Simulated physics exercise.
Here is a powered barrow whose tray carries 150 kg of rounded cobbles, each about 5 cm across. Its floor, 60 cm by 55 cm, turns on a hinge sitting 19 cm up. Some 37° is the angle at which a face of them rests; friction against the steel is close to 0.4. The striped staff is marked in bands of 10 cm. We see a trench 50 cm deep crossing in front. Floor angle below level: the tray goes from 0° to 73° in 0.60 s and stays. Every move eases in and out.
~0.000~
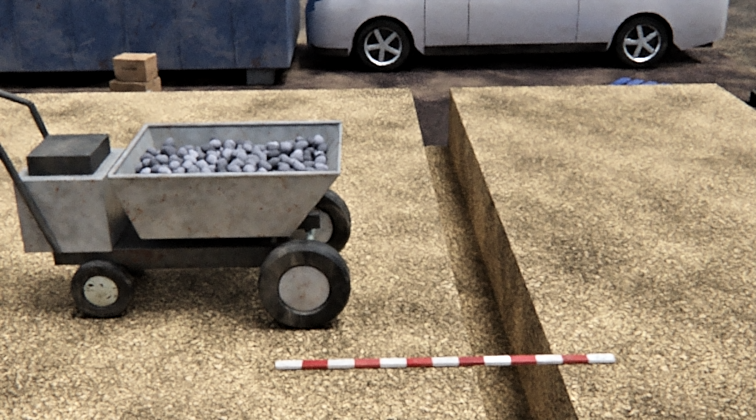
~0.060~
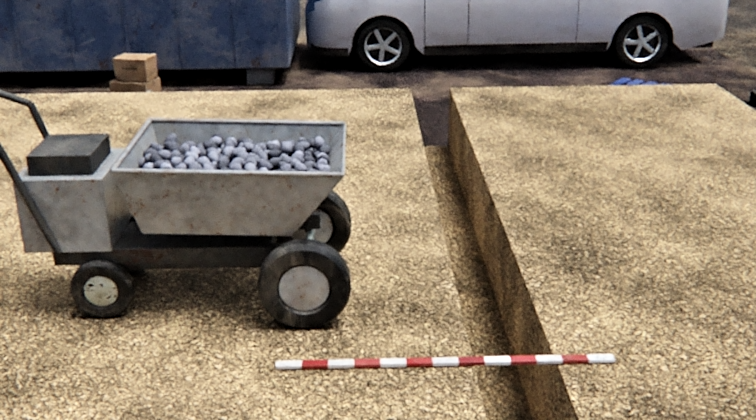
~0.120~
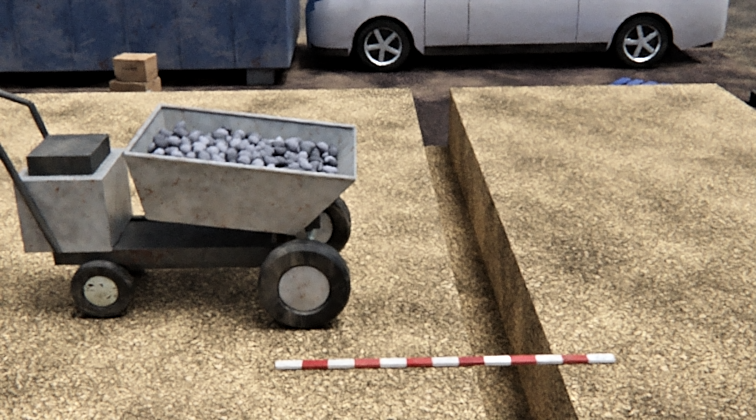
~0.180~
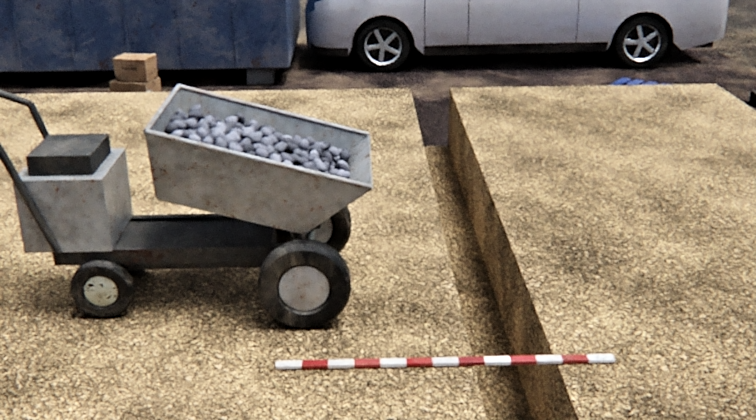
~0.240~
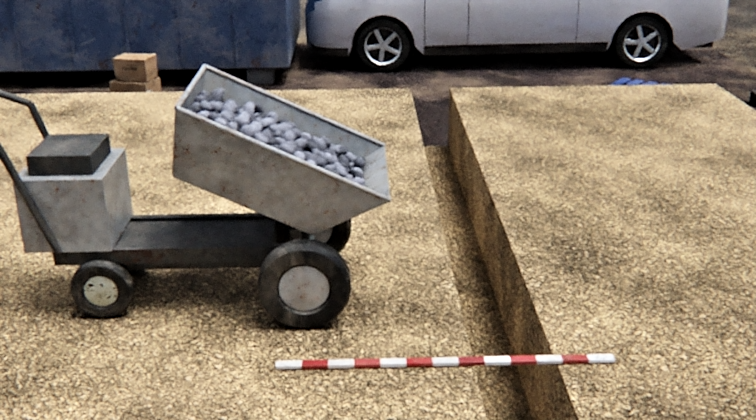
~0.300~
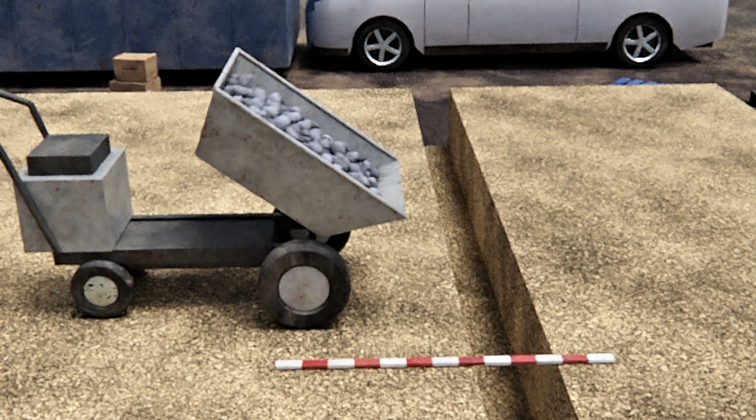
The video shows a powered barrow with a grey metal tray of rounded grey cobbles standing beside a trench, near a red-and-white striped pole, as the tray's left end rises steadily and its floor slopes steeply down toward the right.
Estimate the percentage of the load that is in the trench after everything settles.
Roughly 86 per cent of the load.
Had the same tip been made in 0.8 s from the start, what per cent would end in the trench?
I'd put it at roughly 90 per cent.
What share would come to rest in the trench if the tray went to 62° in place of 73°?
With that change, near 65 per cent.
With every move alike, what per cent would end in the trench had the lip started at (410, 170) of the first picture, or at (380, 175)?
Roughly 35 in a hundred from the first, 65 in a hundred from the second.
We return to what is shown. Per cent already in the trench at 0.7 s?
By that point it's something like 25 in a hundred.
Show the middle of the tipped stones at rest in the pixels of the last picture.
I'd put it close to (491, 363).
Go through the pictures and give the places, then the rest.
In the first frame, the tray is at 0°, its lip at (339, 174); the top of the load is at (258, 151).
In the second frame, lip at (343, 175), floor tilted 2°, highest stones at (231, 149); the stones move at 0.5 m/s on average.
In the third frame, the tray is at 8°, its lip at (355, 179); the top of the load is at (180, 139); the stones move at 0.9 m/s on average.
In the fourth frame, lip at (372, 188), floor tilted 16°, highest stones at (196, 122); the stones move at 1.3 m/s on average.
In the fifth frame, lip at (390, 200), floor tilted 26°, highest stones at (211, 102); the stones move at 1.5 m/s on average.
In the sixth frame, lip at (406, 217), floor tilted 36°, highest stones at (237, 86); the stones move at 1.6 m/s on average.
After 0.4 s the floor is at 62°; 100 % in the tray; the foremost stones are at (415, 229).
After 0.7 s the floor is at 73°; 68 % in the tray, 6 % short of the trench, 26 % in the trench; the foremost stones are at (518, 335).
After 1.0 s the floor is at 73°; 13 % in the tray, 6 % short of the trench, 73 % in the trench, 8 % past the trench; the foremost stones are at (668, 294).
After 3.0 s the floor is at 73°; 0 % in the tray, 6 % short of the trench, 86 % in the trench, 8 % past the trench; the foremost stones are past the picture's edge.
